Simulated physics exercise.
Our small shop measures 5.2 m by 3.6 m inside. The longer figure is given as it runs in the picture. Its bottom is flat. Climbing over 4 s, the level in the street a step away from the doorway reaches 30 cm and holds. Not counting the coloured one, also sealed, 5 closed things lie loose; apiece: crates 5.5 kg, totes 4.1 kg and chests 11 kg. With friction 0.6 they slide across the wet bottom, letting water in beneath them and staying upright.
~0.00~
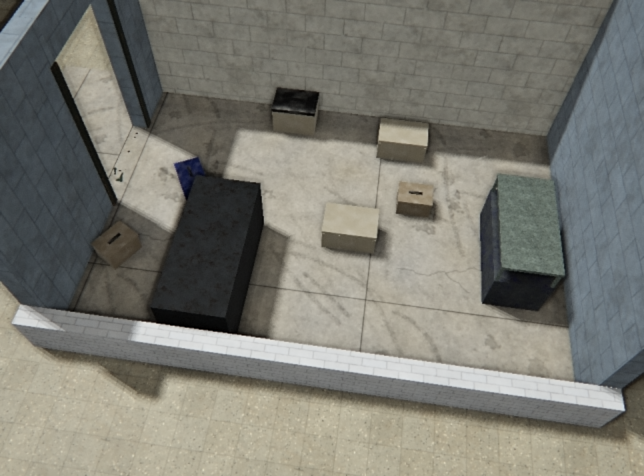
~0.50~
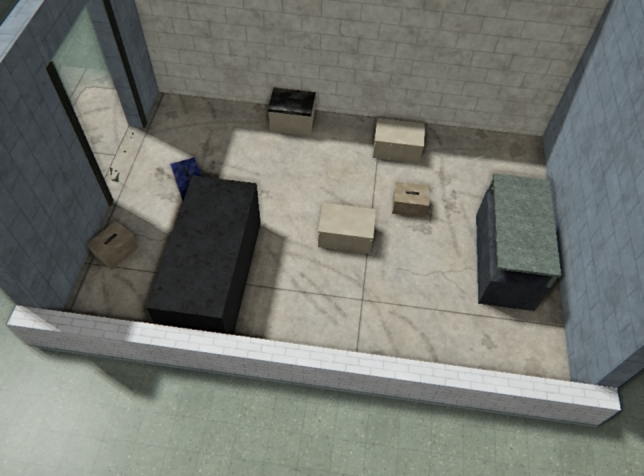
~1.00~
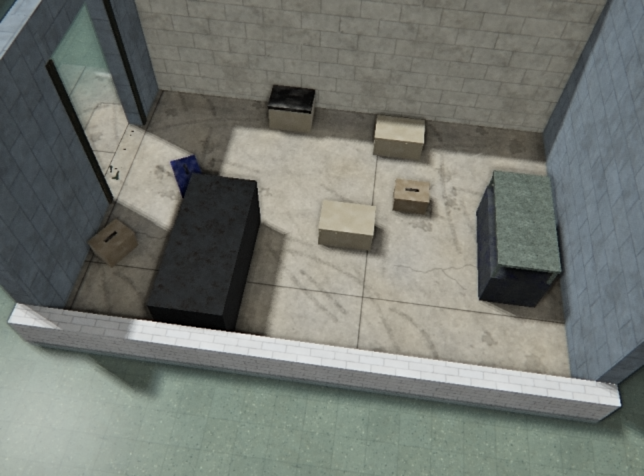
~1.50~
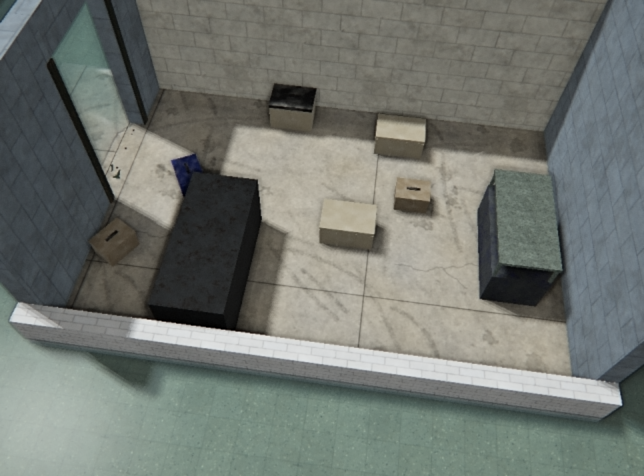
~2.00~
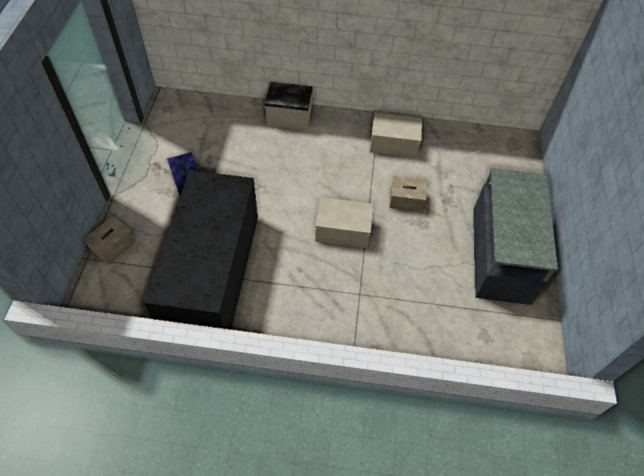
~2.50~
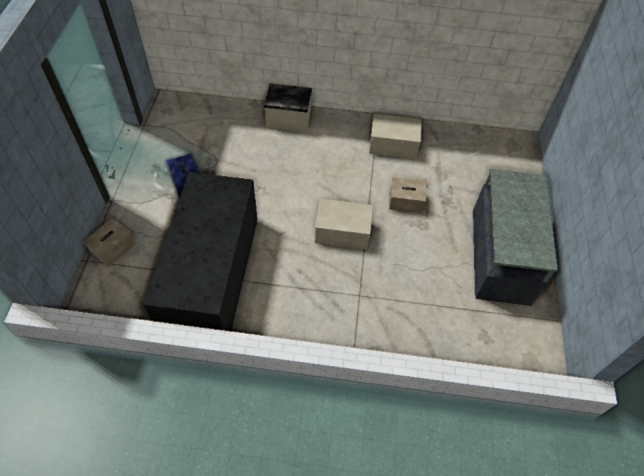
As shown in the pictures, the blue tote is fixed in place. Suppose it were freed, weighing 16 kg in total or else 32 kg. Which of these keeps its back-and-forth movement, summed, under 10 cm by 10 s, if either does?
It is steadied by neither weight.
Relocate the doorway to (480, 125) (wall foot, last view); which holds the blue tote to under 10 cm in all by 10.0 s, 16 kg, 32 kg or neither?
I'd say the lighter one will work.
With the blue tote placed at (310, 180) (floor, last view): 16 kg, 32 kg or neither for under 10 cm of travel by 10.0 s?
Only the larger holds.
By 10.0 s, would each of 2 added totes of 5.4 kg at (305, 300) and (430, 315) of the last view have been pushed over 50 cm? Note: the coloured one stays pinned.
First stays inside, then exceeds it.
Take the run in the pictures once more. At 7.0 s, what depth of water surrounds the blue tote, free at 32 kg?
Something like 11 centimetres.
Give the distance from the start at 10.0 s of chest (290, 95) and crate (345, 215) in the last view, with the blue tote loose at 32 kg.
300 cm and 120 cm respectively.
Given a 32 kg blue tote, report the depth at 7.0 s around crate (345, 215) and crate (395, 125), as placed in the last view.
Roughly 2 and 14 cm.
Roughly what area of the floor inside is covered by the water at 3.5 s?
About 4.0 m2.
After 3.5 s the blue tote would be 16 cm from its start with 16 kg and 0 cm from its start with 32 kg; 9 cm of water round it then.
After 4.5 s the blue tote would be 71 cm from its start with 16 kg and 4 cm from its start with 32 kg; 11 cm of water round it then.
After 7.0 s the blue tote would be 230 cm from its start with 16 kg and 55 cm from its start with 32 kg; 11 cm of water round it then.
After 10.0 s the blue tote would be 327 cm from its start with 16 kg and 113 cm from its start with 32 kg; 9 cm of water round it then.
